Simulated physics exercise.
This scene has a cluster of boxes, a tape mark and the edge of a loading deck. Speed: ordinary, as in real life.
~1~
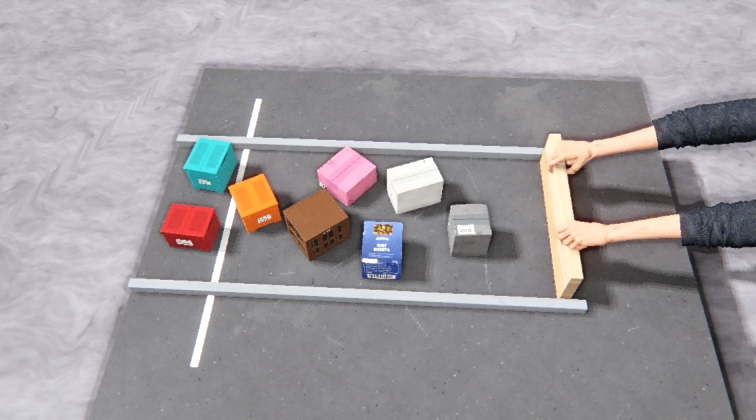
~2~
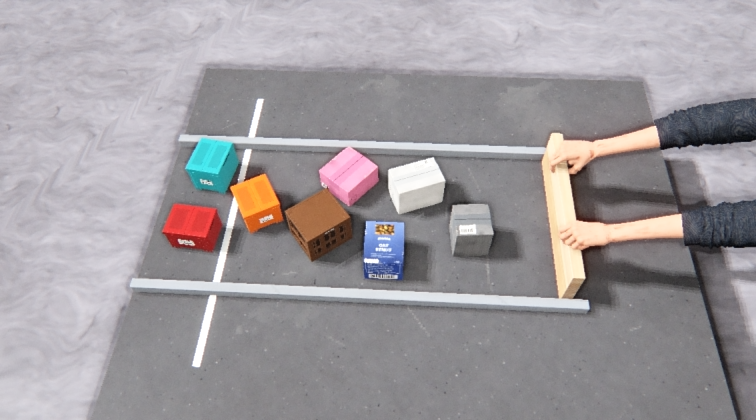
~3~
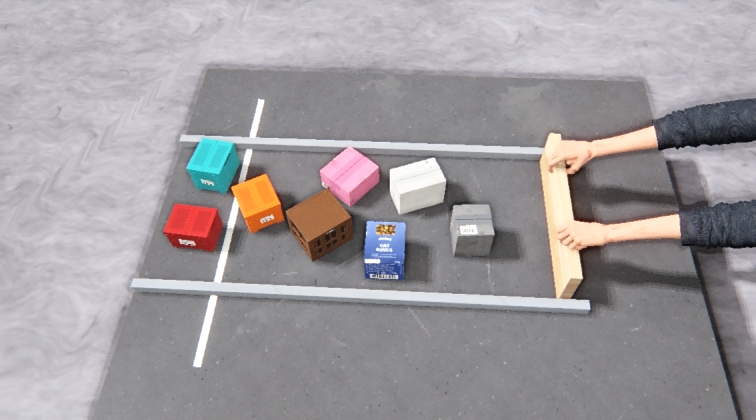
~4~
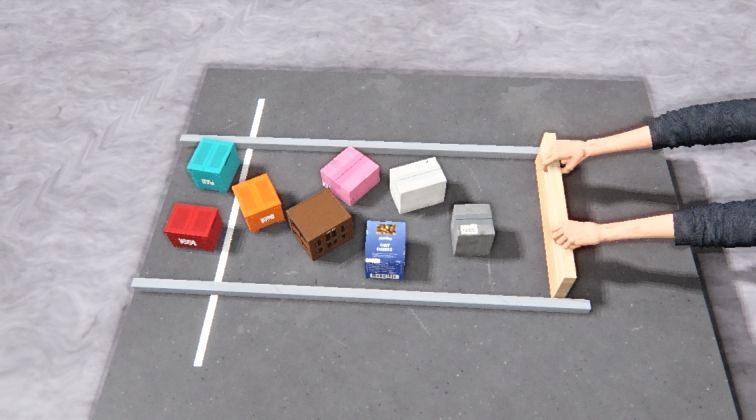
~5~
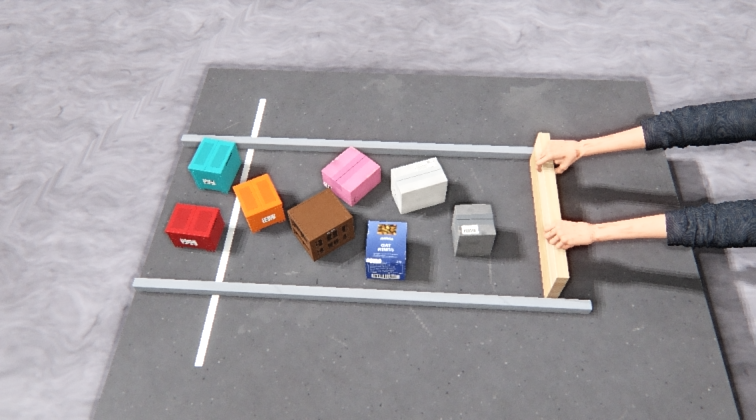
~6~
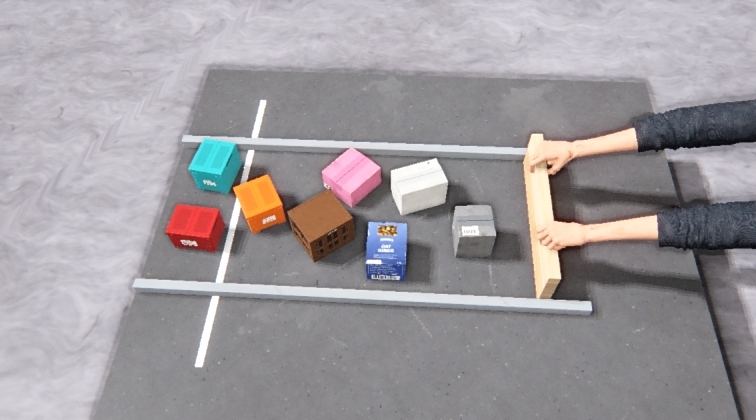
On a dark deck between two grey rails, eight boxes and crates sat scattered near a white tape line, barely shifting in view, while two hands slid a wooden plank slightly left toward them.
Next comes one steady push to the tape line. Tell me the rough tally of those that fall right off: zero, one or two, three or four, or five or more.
Tally: Three or four.
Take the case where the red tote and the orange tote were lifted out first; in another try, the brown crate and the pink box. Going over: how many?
You'd count 1 the first time and 1 the second time.
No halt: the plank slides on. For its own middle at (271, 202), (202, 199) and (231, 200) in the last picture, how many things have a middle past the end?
Result per place: 1; 5; 3.
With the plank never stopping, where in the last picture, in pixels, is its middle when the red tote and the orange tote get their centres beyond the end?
The red tote puts it at (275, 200), the orange tote at (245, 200).
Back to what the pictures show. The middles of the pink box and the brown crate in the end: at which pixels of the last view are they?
In the last picture the first middle sits at (182, 158) and the other at (161, 223).
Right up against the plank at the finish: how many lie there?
It touches 3.
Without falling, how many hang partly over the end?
The answer comes to 2.
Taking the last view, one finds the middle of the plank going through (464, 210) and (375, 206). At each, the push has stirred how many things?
Respectively 1 and 5.
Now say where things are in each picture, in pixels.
In the first picture, red tote (192, 228); turquoise tote (212, 166); orange tote (256, 204); plank (559, 213); tape (231, 213).
In the second picture, turquoise tote (214, 166); grey box (470, 231).
In the third picture, orange tote (258, 204); brown crate (320, 225).
In the fourth picture, red tote (195, 228); pink box (351, 176).
In the fifth picture, turquoise tote (216, 166); plank (547, 213).
In the sixth picture, red tote (197, 229); turquoise tote (217, 167); orange tote (260, 205); plank (540, 214); tape (236, 213).
A little later, none off yet; red tote at rest near (197, 229); turquoise tote at rest near (217, 167); orange tote at rest near (260, 205).
Next, none off yet; red tote at rest near (197, 229); turquoise tote at rest near (217, 167); orange tote shifted a little near (247, 196).
When it is over, the number that fall off is three or four; down, orange tote, turquoise tote and red tote.
